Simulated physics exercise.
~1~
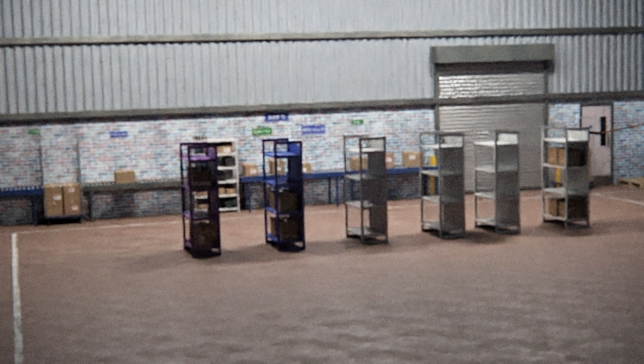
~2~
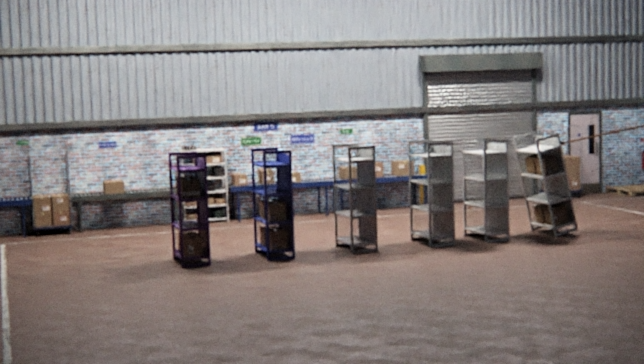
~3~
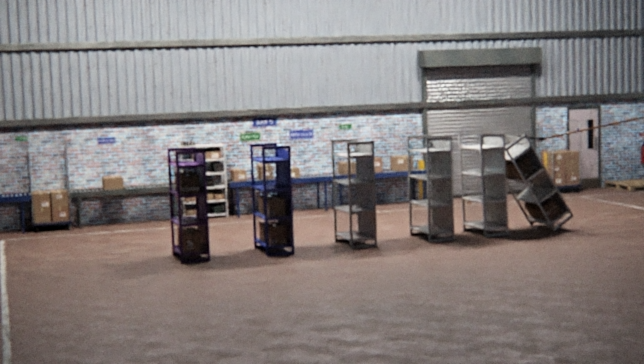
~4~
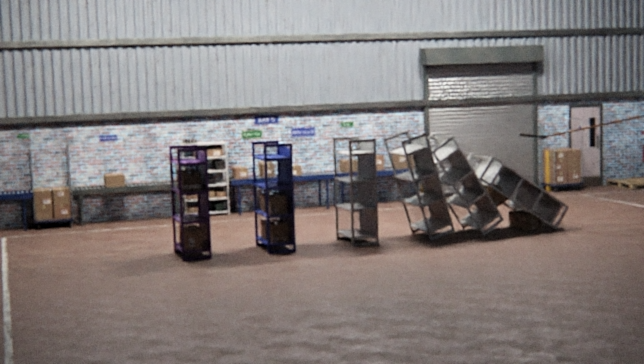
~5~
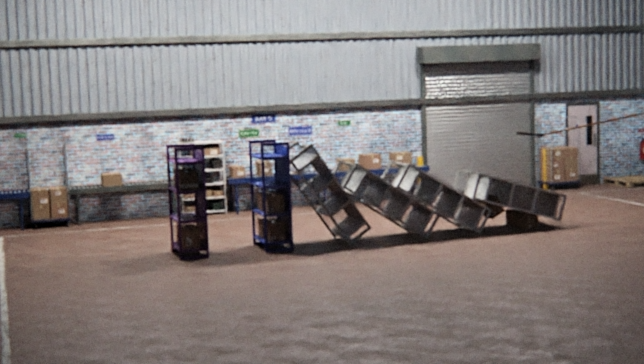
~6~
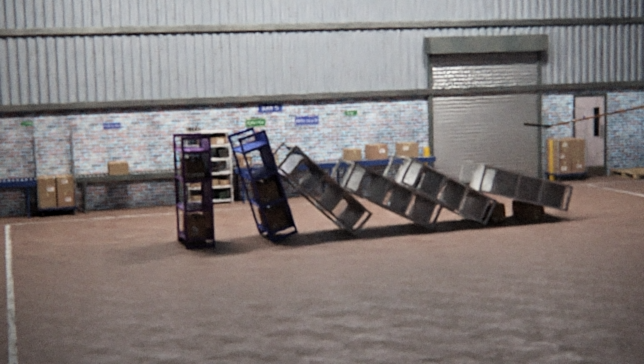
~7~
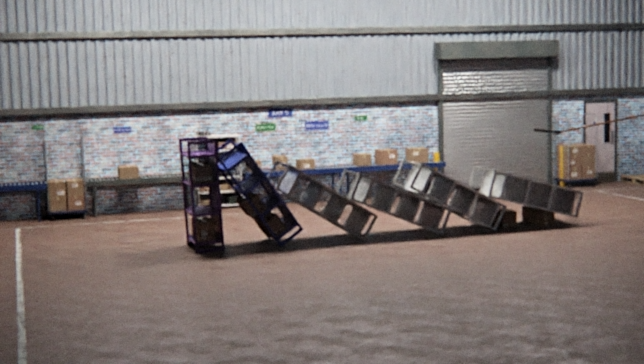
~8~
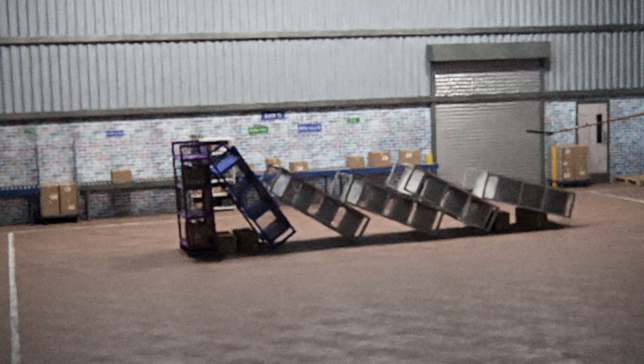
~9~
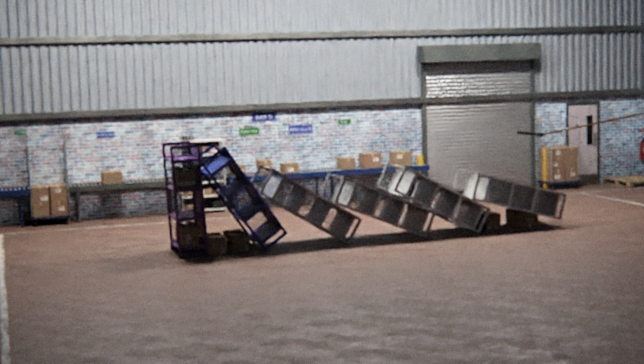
At the start, six tall racks stand in a row across a warehouse floor, a purple one and a blue one at the left and four grey ones to the right. A thin pole at the right moves left as the rightmost rack tips leftward. It leans over into its neighbour, and the grey racks topple one after another, each coming to rest slanted. The blue rack then tilts left against the purple one, and cartons spill near their bases. At the end, the purple rack still stands upright with the blue one propped against it.
